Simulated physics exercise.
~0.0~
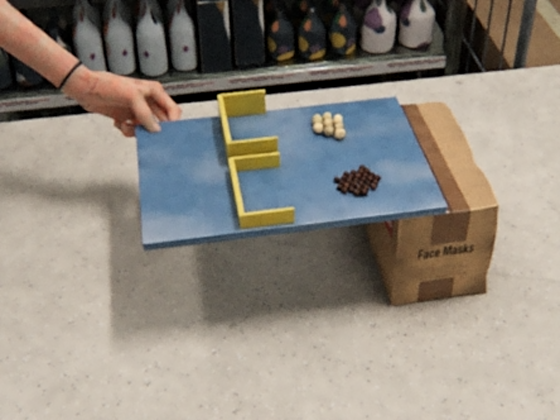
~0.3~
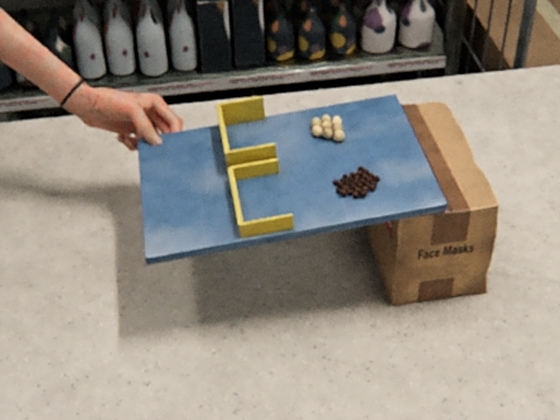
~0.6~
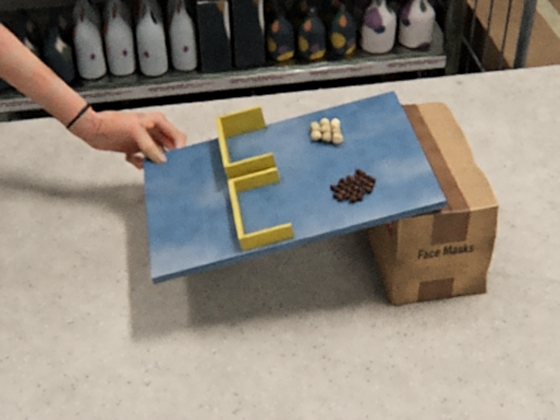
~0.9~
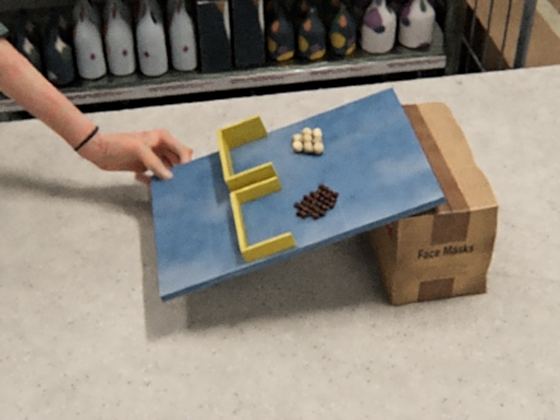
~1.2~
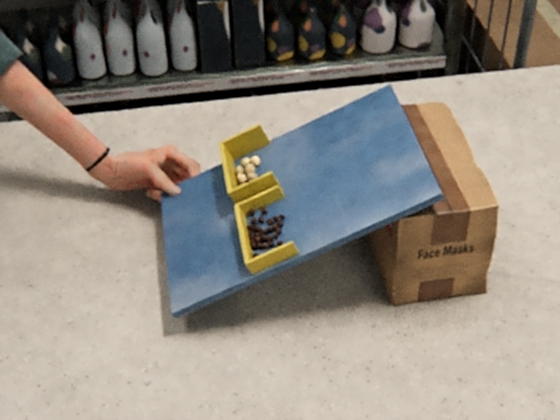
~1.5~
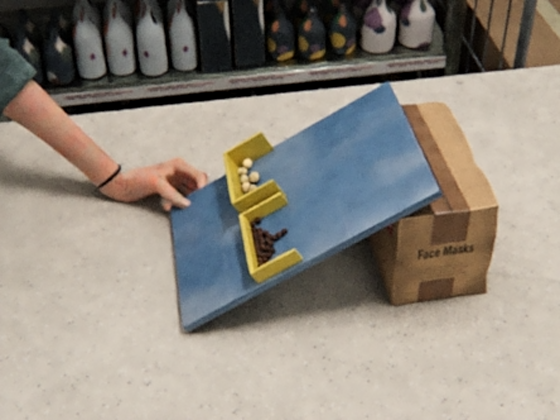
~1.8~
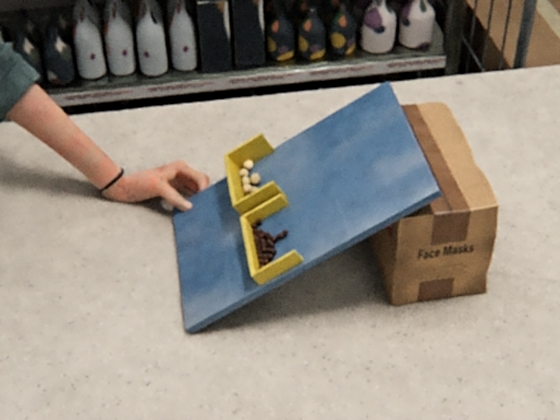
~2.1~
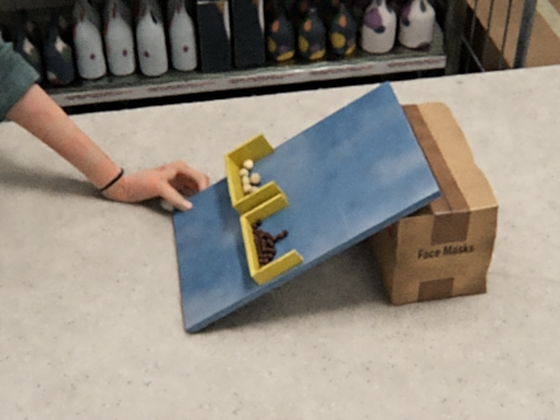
A hand lowered the left end of a blue board propped on a cardboard box until it met the counter, and the small dark pieces and cream balls slid down leftward into two yellow barriers, where both piles stayed caught.
